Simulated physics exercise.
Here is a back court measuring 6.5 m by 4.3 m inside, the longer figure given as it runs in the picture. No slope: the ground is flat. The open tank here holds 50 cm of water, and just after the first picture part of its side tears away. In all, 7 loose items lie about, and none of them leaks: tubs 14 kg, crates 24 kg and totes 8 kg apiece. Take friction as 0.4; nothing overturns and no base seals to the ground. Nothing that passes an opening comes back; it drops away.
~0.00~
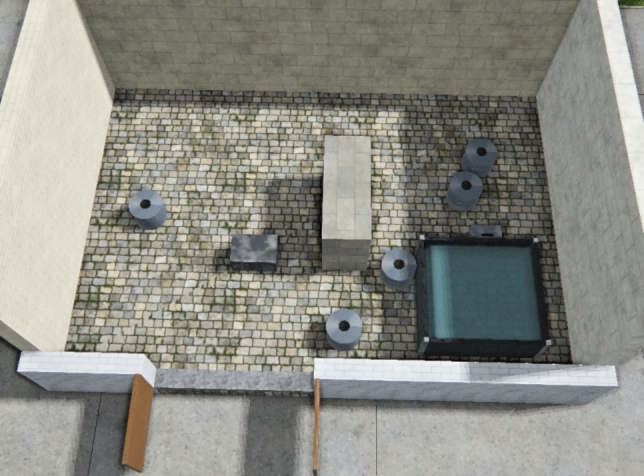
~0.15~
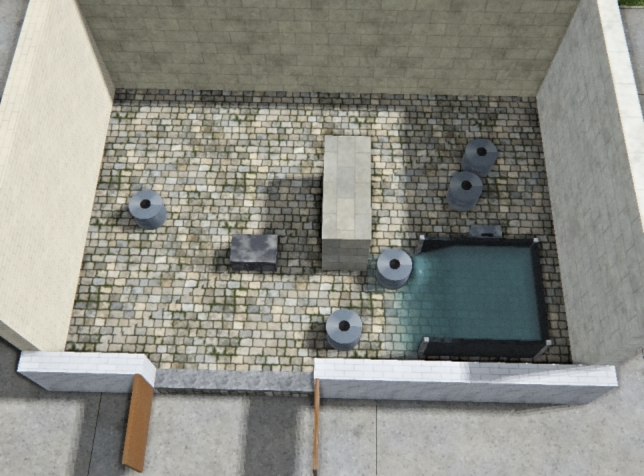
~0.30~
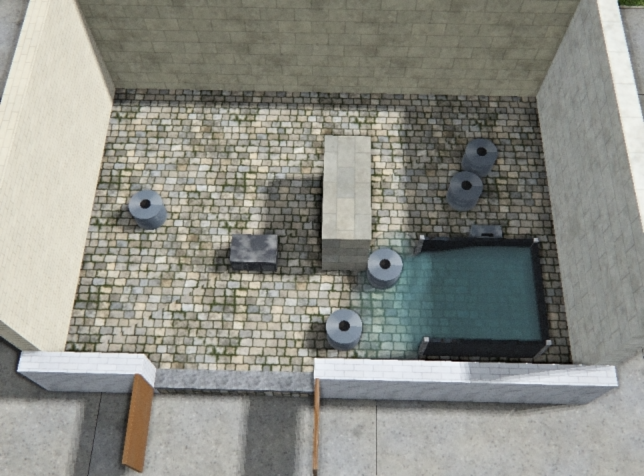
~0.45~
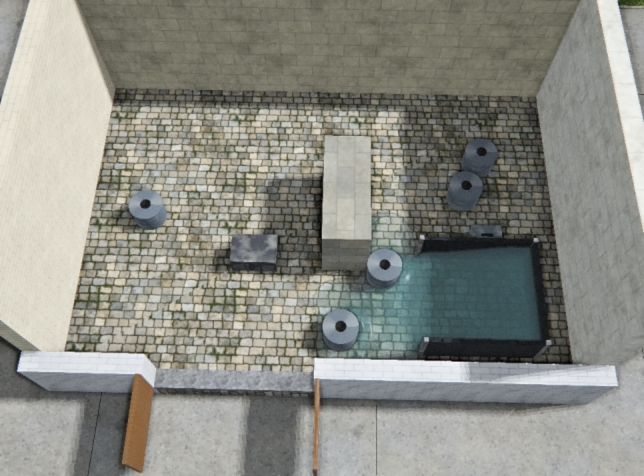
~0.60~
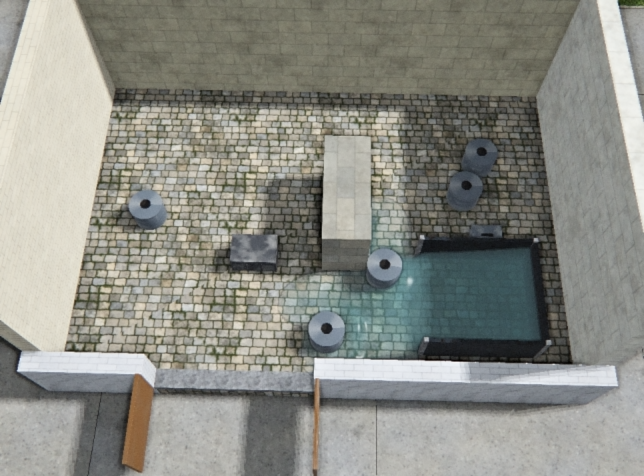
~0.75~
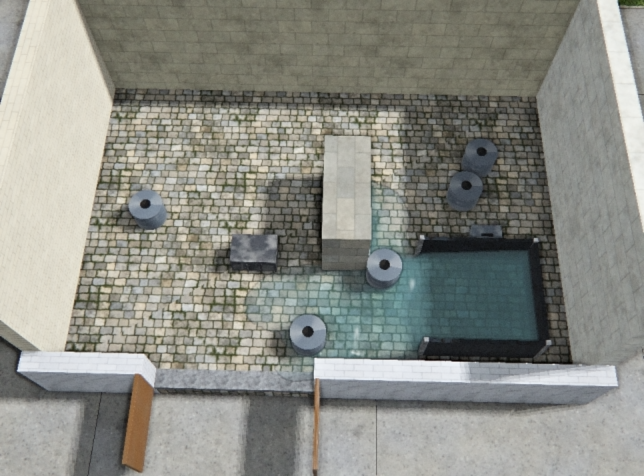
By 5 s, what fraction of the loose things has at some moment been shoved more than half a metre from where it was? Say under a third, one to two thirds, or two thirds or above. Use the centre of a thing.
Under a third.
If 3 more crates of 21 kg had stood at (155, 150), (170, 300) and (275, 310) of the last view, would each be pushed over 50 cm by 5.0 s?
Well, in turn they are below that, above that and above that.
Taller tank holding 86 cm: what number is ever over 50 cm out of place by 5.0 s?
That would make 4 of them.
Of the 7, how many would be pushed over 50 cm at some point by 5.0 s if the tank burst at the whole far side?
Result: 3.
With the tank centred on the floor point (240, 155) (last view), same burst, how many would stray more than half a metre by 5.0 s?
That would give 1.
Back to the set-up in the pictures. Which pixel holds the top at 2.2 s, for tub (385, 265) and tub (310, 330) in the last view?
Somewhere about (278, 291) and (123, 338).
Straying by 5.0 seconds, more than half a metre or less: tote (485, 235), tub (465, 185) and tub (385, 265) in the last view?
In turn: Less, short of it, over.
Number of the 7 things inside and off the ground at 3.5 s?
1.
After 1.1 s 1 of 7 are over 50 cm from their spots; 1 afloat.
After 2.2 s 2 of 7 are over 50 cm from their spots; 0 afloat.
After 3.5 s 2 of 7 are over 50 cm from their spots; 1 afloat.
After 5.0 s 2 of 7 are over 50 cm from their spots, and 2 have been at some point; 0 afloat.
